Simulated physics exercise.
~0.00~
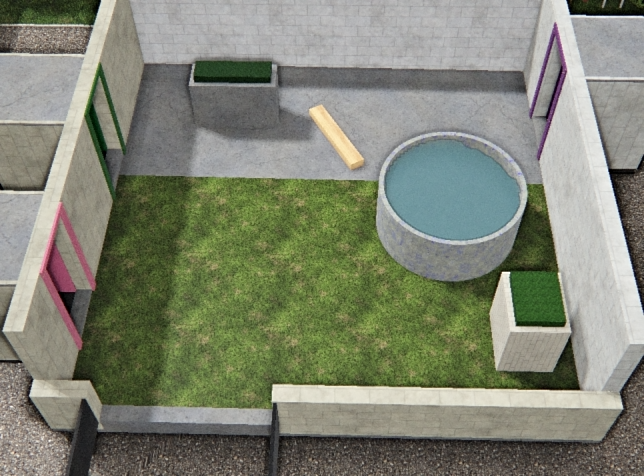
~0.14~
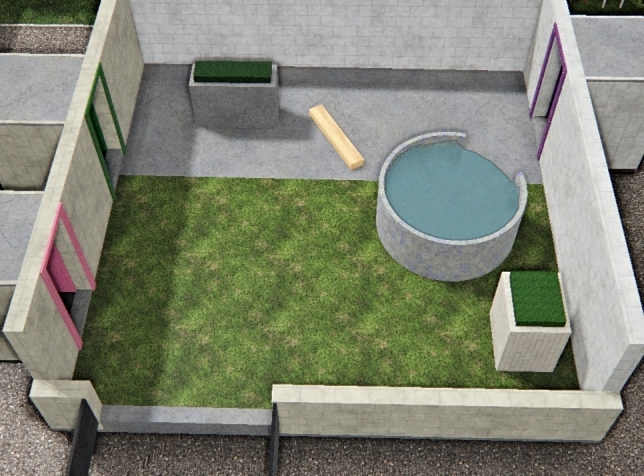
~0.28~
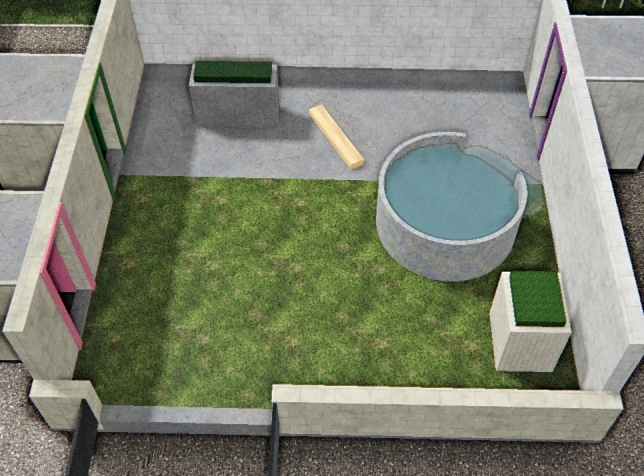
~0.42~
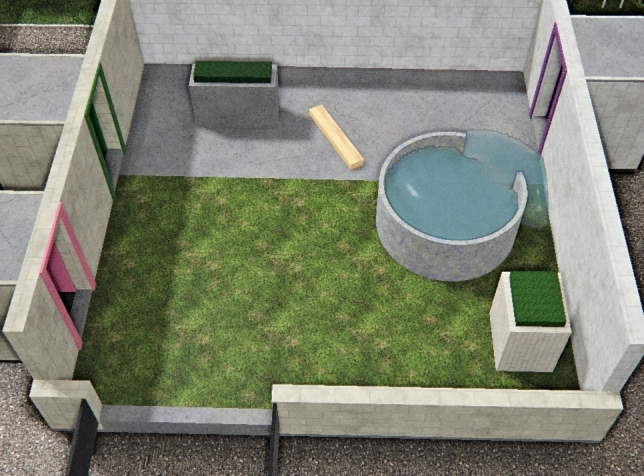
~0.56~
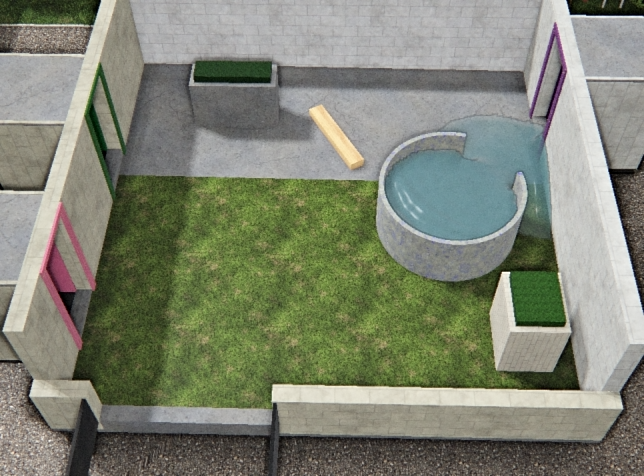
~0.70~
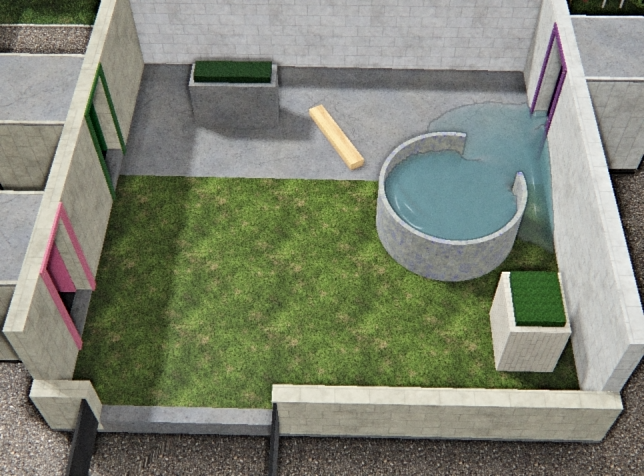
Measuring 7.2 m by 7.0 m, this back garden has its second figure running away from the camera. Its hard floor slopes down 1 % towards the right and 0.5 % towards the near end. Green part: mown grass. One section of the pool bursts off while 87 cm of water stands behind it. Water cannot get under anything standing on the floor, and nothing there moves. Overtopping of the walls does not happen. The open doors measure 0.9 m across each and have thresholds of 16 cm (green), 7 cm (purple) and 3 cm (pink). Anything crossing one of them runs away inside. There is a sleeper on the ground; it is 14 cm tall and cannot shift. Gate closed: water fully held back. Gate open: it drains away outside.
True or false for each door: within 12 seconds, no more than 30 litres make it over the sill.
Door by door: Green door true, purple door false, pink door true.
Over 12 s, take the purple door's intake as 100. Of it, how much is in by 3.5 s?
Roughly 65 percent is in by then.
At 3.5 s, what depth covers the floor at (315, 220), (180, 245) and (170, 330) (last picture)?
0, 0, 0 cm.
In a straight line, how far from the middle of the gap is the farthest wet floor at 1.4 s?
Some 3.0 metres from the gap.
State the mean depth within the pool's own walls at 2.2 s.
The mean depth is some 40 cm.
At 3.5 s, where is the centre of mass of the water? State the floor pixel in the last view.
I'd put it close to (441, 168).
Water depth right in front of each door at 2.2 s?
Door by door in centimetres: Green shows 0, purple shows 22, pink shows 0.
After 1.4 s water covers 15 % of the floor and is deepest (62 cm) near (508, 74); green door not reached, purple door 27 cm at the sill, 115 L in, pink door not reached.
After 2.2 s water covers 20 % of the floor and is deepest (50 cm) near (518, 74); green door not reached, purple door 22 cm at the sill, 209 L in, pink door not reached.
After 3.5 s water covers 40 % of the floor and is deepest (30 cm) near (524, 108); green door not reached, purple door 17 cm at the sill, 283 L in, pink door not reached.
After 7.0 s water covers 75 % of the floor and is deepest (16 cm) near (520, 88); green door 6 cm at the sill, 0 L in, purple door 14 cm at the sill, 378 L in, pink door not reached.
After 12.0 s water covers 95 % of the floor and is deepest (9 cm) near (397, 182); green door 3 cm at the sill, 0 L in, purple door 8 cm at the sill, 422 L in, pink door 3 cm at the sill, 0 L in.
